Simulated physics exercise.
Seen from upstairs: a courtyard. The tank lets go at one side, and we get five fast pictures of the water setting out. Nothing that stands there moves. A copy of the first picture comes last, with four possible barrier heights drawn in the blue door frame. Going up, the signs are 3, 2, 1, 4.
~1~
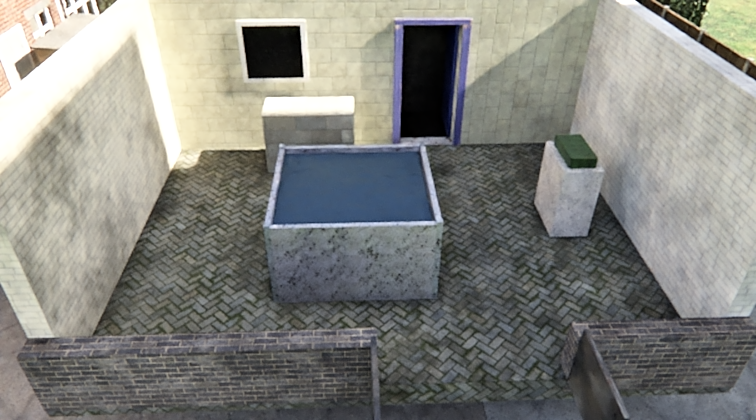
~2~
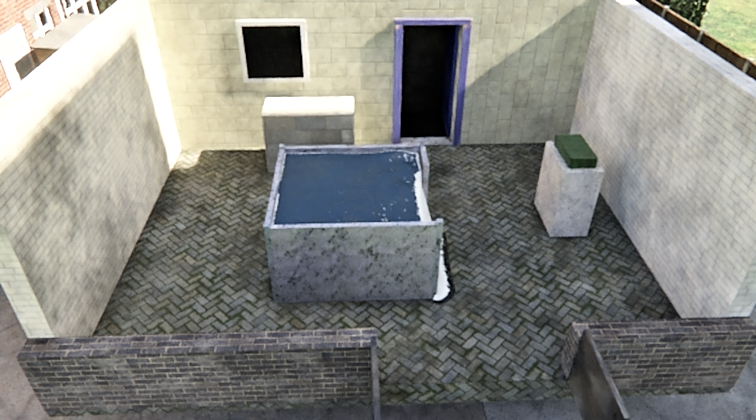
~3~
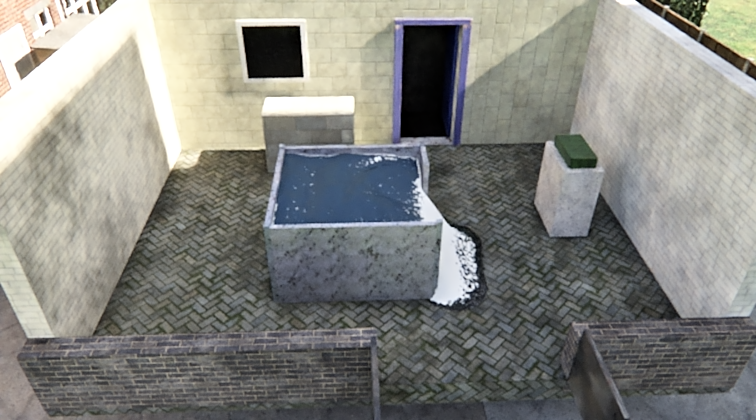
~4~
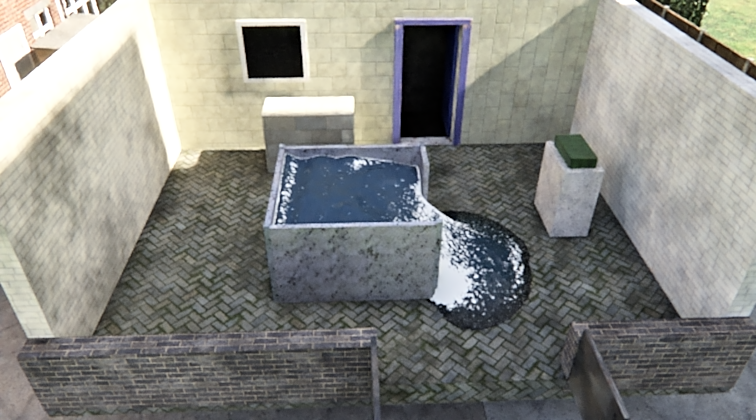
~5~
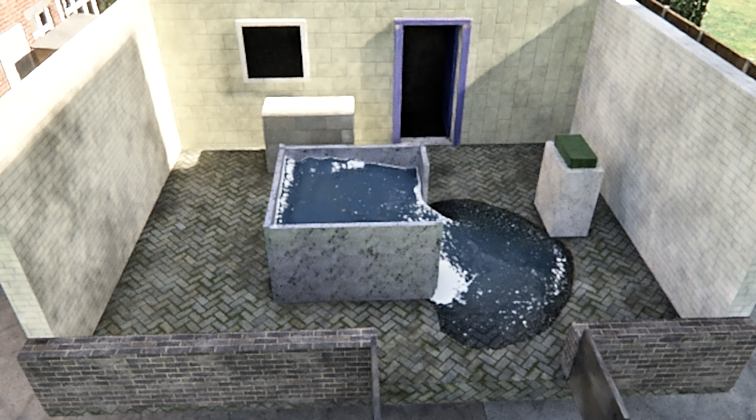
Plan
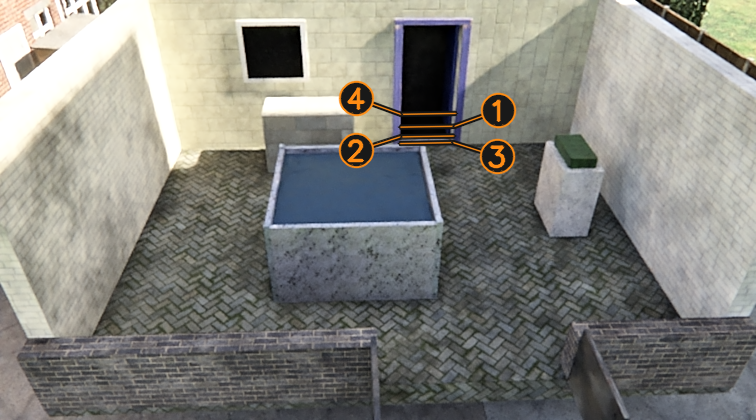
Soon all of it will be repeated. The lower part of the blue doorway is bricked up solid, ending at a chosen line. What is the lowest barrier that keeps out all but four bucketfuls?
Line 2 just does it.
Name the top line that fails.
3 it is.
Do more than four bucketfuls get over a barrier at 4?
No.
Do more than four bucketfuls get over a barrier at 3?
Yes.
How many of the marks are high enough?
Three of them.
On the marked copy, 1 at (427, 126); 2 at (427, 136); 3 at (426, 143); 4 at (428, 113); from the bottom up 3, 2, 1, 4.
For line 1, nothing gets over.
For line 2, nothing gets over.
For line 3, about 11 bucketfuls get in.
For line 4, nothing gets over.
